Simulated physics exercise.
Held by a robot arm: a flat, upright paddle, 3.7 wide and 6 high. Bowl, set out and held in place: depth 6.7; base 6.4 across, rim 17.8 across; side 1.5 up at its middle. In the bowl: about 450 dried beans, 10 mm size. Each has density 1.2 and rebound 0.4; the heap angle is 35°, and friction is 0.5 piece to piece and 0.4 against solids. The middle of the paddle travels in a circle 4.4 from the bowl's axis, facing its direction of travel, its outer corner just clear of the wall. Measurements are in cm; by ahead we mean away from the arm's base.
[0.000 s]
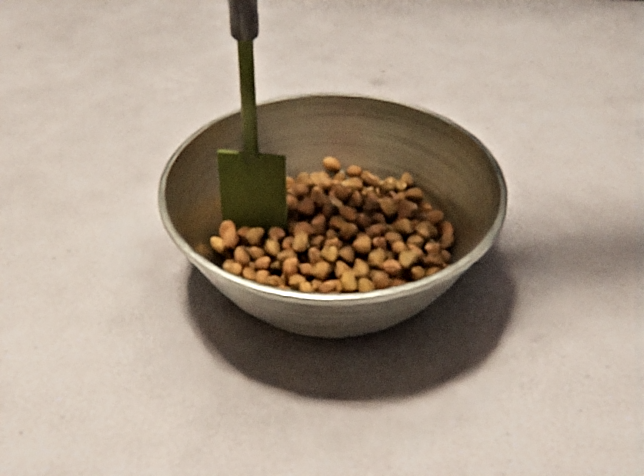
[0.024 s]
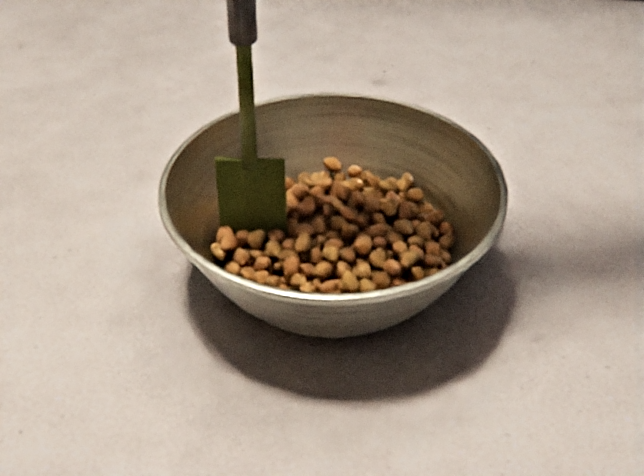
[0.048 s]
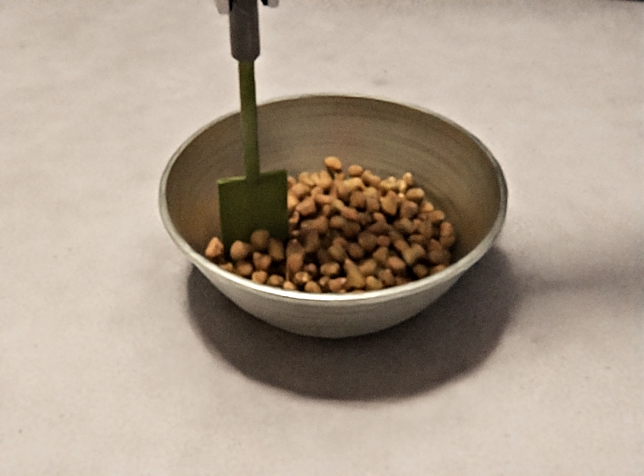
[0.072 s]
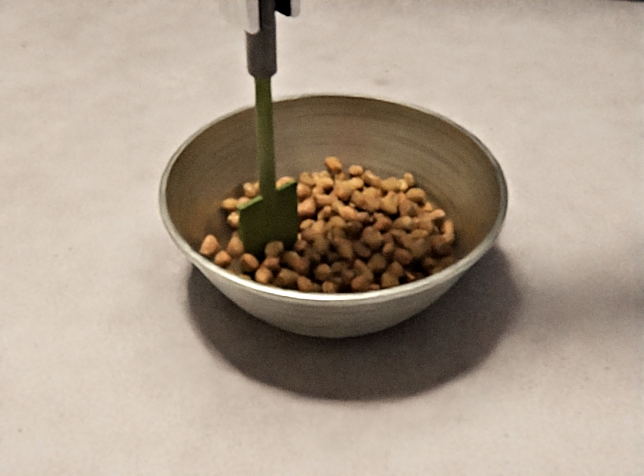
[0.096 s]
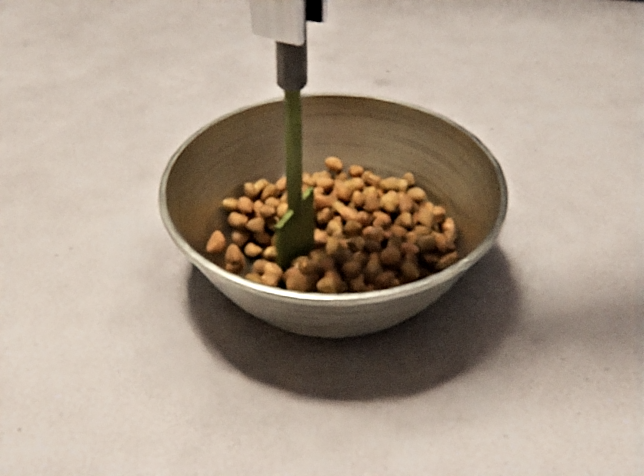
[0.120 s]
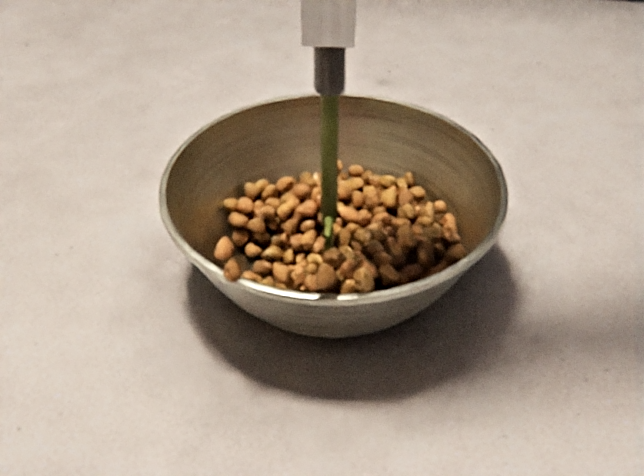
A green paddle held by a robot arm sweeps through brown beans in a bowl.
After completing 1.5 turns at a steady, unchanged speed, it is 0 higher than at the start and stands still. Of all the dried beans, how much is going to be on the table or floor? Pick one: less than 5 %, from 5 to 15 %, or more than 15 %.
More than 15 %.
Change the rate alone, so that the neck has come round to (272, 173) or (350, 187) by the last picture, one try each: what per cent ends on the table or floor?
Roughly 10 per cent on the first try and 40 per cent on the second.
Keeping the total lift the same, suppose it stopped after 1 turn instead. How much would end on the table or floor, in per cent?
It would be around 25 per cent.
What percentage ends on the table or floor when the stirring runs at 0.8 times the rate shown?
I'd say about 20 %.
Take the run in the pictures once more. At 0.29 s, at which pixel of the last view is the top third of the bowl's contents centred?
About (331, 139) in the last picture.
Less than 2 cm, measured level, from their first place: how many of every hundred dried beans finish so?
About 10 per cent.
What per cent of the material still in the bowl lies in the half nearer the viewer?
Close to 45 in a hundred.
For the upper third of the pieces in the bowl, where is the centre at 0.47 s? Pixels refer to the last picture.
In the last picture it sits around (301, 277).
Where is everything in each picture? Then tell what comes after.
The first picture shows the paddle neck at (250, 130), 0° round; upper third of the load around (339, 232), from x 220 to 445, top at y 165; 446 in the bowl.
The second picture shows the paddle neck at (249, 135), 7° round; upper third of the load around (338, 235), from x 220 to 445, top at y 165.
The third picture shows the paddle neck at (251, 152), 27° round; upper third of the load around (340, 244), from x 215 to 445, top at y 165.
The fourth picture shows the paddle neck at (267, 169), 51° round; upper third of the load around (348, 253), from x 210 to 450, top at y 165.
The fifth picture shows the paddle neck at (294, 182), 74° round; upper third of the load around (357, 258), from x 220 to 450, top at y 165.
The sixth picture shows the paddle neck at (329, 187), 97° round; upper third of the load around (377, 258), from x 225 to 455, top at y 165; 445 in the bowl, 1 in flight or on the tool.
After 0.29 s, 267° round, highest piece 10 above the table; 382 in the bowl, 9 on the table or floor, 55 in flight or on the tool.
After 0.47 s, 76° round, highest piece 9 above the table; 326 in the bowl, 94 on the table or floor, 26 in flight or on the tool.
After 0.76 s, 180° round, highest piece 6 above the table; 301 in the bowl, 145 on the table or floor.
After 1.46 s, 180° round, highest piece 6 above the table; 301 in the bowl, 145 on the table or floor.
In the end, 301 in the bowl, 145 on the table or floor. That is 33 % on the table or floor.
